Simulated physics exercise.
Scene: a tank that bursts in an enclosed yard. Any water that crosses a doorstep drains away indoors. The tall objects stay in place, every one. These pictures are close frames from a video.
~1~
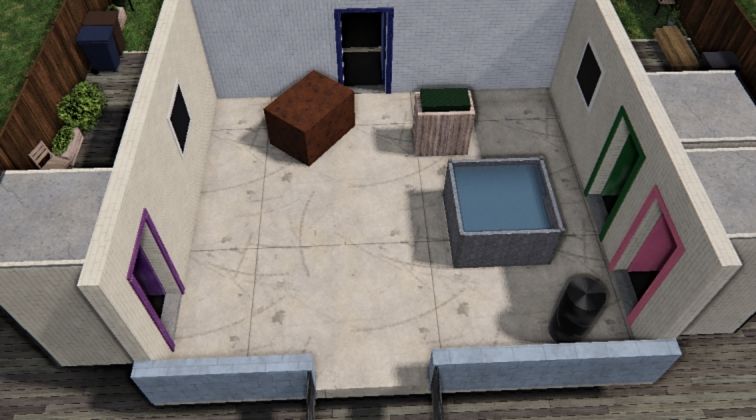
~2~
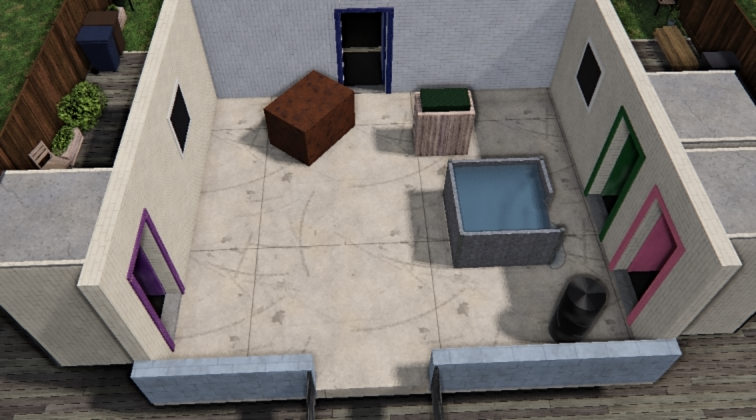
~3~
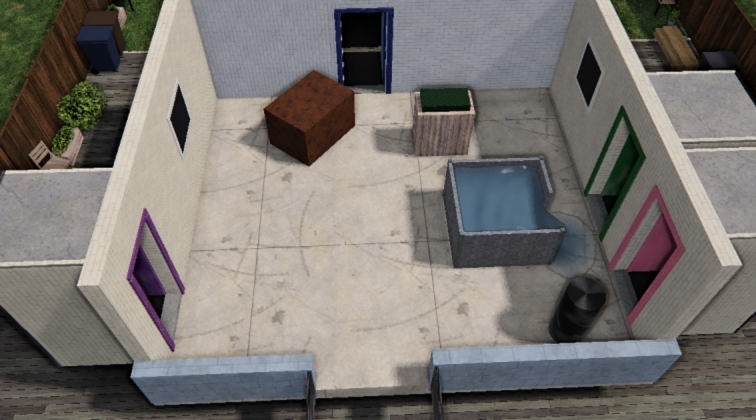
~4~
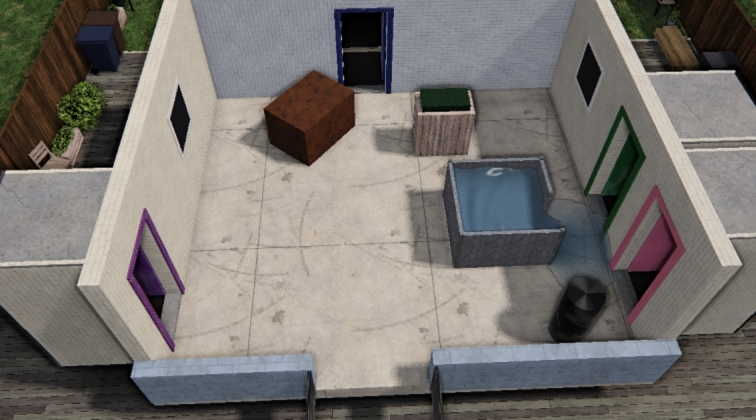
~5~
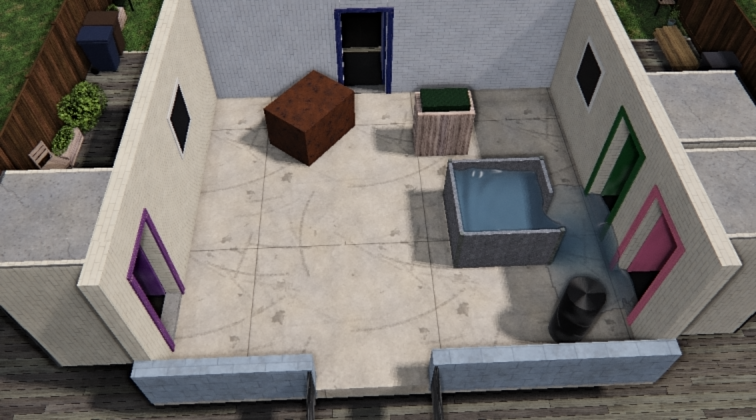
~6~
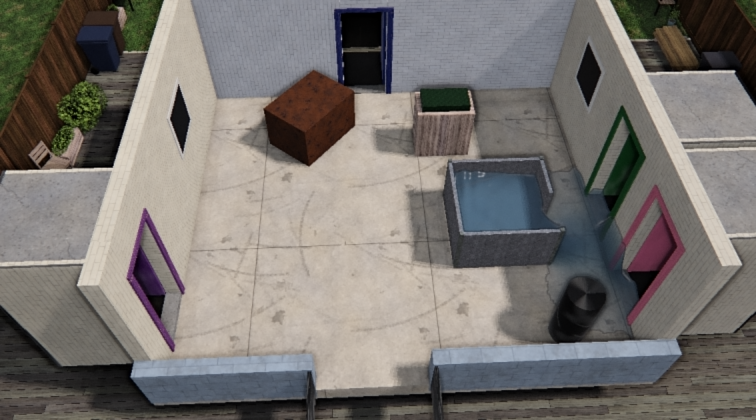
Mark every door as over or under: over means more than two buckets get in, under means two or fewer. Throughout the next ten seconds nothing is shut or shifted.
Green door - over; blue door - under; purple door - under; pink door - over.
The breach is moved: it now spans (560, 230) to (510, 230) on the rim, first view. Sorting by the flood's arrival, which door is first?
First: The pink one.
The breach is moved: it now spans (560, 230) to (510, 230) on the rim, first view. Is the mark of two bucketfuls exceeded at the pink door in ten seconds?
Well, the pink door crosses the line this time.
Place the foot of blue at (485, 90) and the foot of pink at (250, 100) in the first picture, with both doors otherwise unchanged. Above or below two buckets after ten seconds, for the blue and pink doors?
Put simply, the blue door tops the mark and the pink door comes up short.
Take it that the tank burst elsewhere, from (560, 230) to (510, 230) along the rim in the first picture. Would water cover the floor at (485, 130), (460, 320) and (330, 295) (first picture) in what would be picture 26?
Result, in sequence: Spared by the spill, sodden, sodden.
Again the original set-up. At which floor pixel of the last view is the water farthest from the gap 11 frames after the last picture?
The front tops out at about (549, 88).
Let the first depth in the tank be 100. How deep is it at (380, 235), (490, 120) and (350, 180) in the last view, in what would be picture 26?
I'd say around 0 per cent, then 2 per cent, then 0 per cent.
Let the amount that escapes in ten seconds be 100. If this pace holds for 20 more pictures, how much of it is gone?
That comes to 80 per cent, as I work it out.
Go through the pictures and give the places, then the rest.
In the first frame, still water in the tank at (503, 197).
In the second frame, the front is at a hidden place, out from the gap at (545, 234).
In the third frame, the front is at (586, 231), out from the gap at (545, 235).
In the fourth frame, water pours out at (545, 236) and has run to (589, 209).
In the fifth frame, the front is at (632, 289), out from the gap at (545, 236).
In the sixth frame, the front is at (630, 331), out from the gap at (545, 235).
A moment on, water covers 10 % of the floor; the green door far over two buckets in, the blue door not reached, the purple door not reached, the pink door over two buckets in.
Next, water covers 20 % of the floor; the green door far over two buckets in, the blue door not reached, the purple door not reached, the pink door far over two buckets in.
Then, water covers 45 % of the floor; the green door far over two buckets in, the blue door not reached, the purple door not reached, the pink door far over two buckets in.
Later, water covers 65 % of the floor; the green door far over two buckets in, the blue door wet at the sill, nothing in, the purple door wet at the sill, nothing in, the pink door far over two buckets in.
In the end, water covers 80 % of the floor; the green door far over two buckets in, the blue door under two buckets in, the purple door wet at the sill, nothing in, the pink door far over two buckets in.
